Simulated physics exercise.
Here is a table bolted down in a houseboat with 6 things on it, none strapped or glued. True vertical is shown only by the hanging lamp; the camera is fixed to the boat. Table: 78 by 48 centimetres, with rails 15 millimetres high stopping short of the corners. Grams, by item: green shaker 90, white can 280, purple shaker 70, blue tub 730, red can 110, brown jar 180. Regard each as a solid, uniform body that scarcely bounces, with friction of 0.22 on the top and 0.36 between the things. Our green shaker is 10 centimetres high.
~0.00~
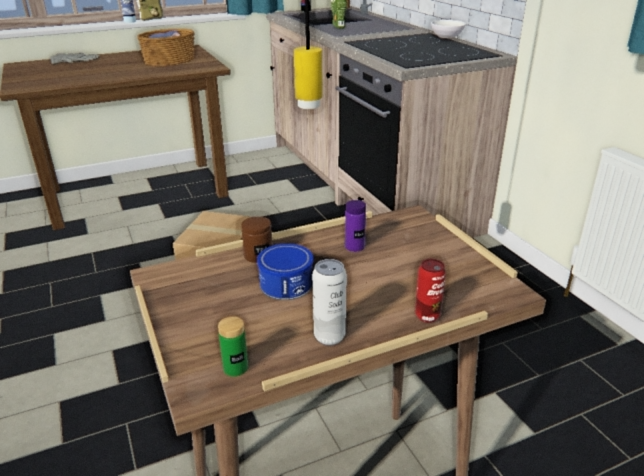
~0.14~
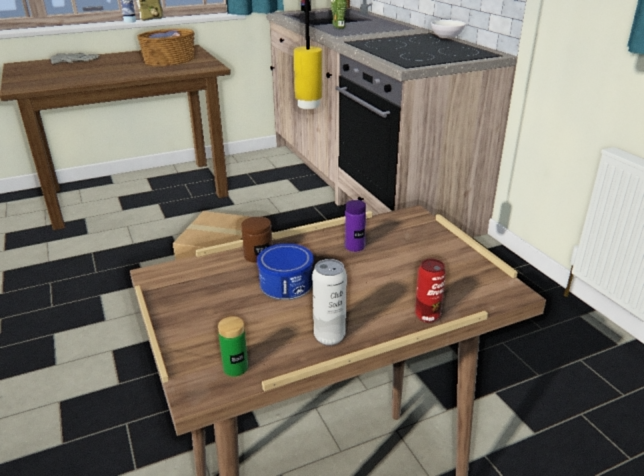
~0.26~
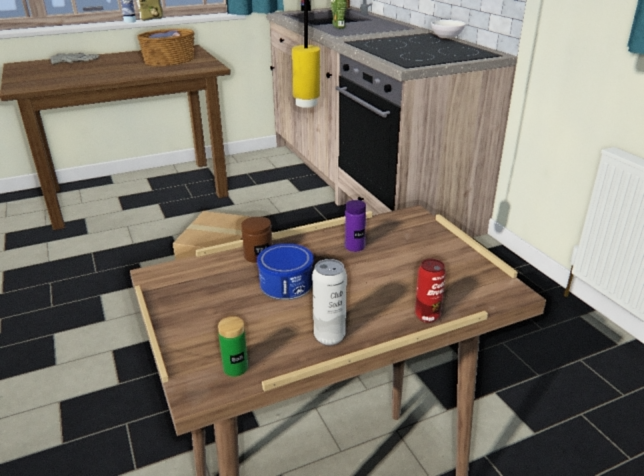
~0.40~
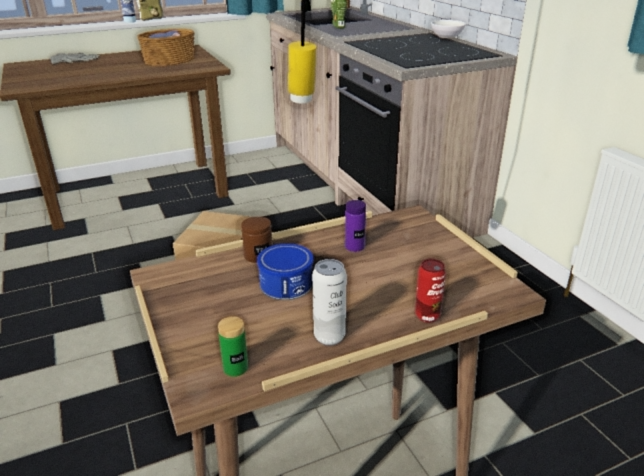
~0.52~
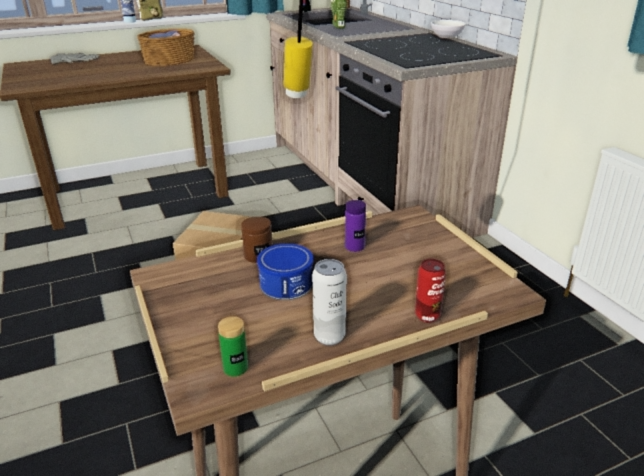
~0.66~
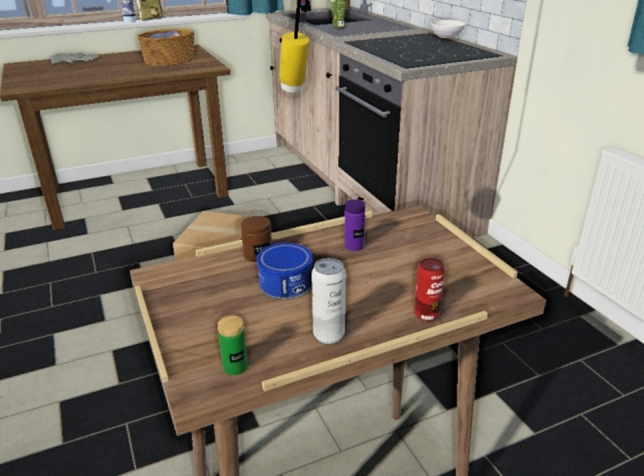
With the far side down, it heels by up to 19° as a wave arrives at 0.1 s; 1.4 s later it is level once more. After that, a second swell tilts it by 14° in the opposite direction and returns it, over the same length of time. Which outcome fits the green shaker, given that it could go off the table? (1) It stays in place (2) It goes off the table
It stays in place (1).
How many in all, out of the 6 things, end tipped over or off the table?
I make it 1.
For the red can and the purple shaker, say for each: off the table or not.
The red can stays within bounds; the purple shaker winds up out of bounds.
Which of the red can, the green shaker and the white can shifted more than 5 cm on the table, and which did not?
Here is how it goes: The red can moves off; next, the green shaker moves off; last, the white can moves off.
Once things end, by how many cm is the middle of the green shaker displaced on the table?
About 19 cm.
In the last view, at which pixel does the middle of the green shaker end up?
It ends up at about (206, 290).
After 0.96 s, boat heeled 17°, far side down; green shaker slid 7 cm near (223, 325); red can slid 7 cm; purple shaker slid 7 cm.
After 1.16 s, boat heeled 9°, far side down; green shaker slid 15 cm near (212, 301); purple shaker tipped 27° from how it sat; white can slid 15 cm.
After 1.46 s, boat level; purple shaker now off the table; green shaker slid 21 cm near (204, 285); red can slid 21 cm.
After 1.76 s, boat heeled 4°, near side down; green shaker slid 21 cm near (204, 285); white can slid 18 cm; red can slid 21 cm.
At rest (3.4 s), off the table, purple shaker; not toppled but over 5 cm from the start, green shaker, white can, blue tub and red can; the last one in place, give or take 5 cm. In the last view, green shaker near (206, 290).
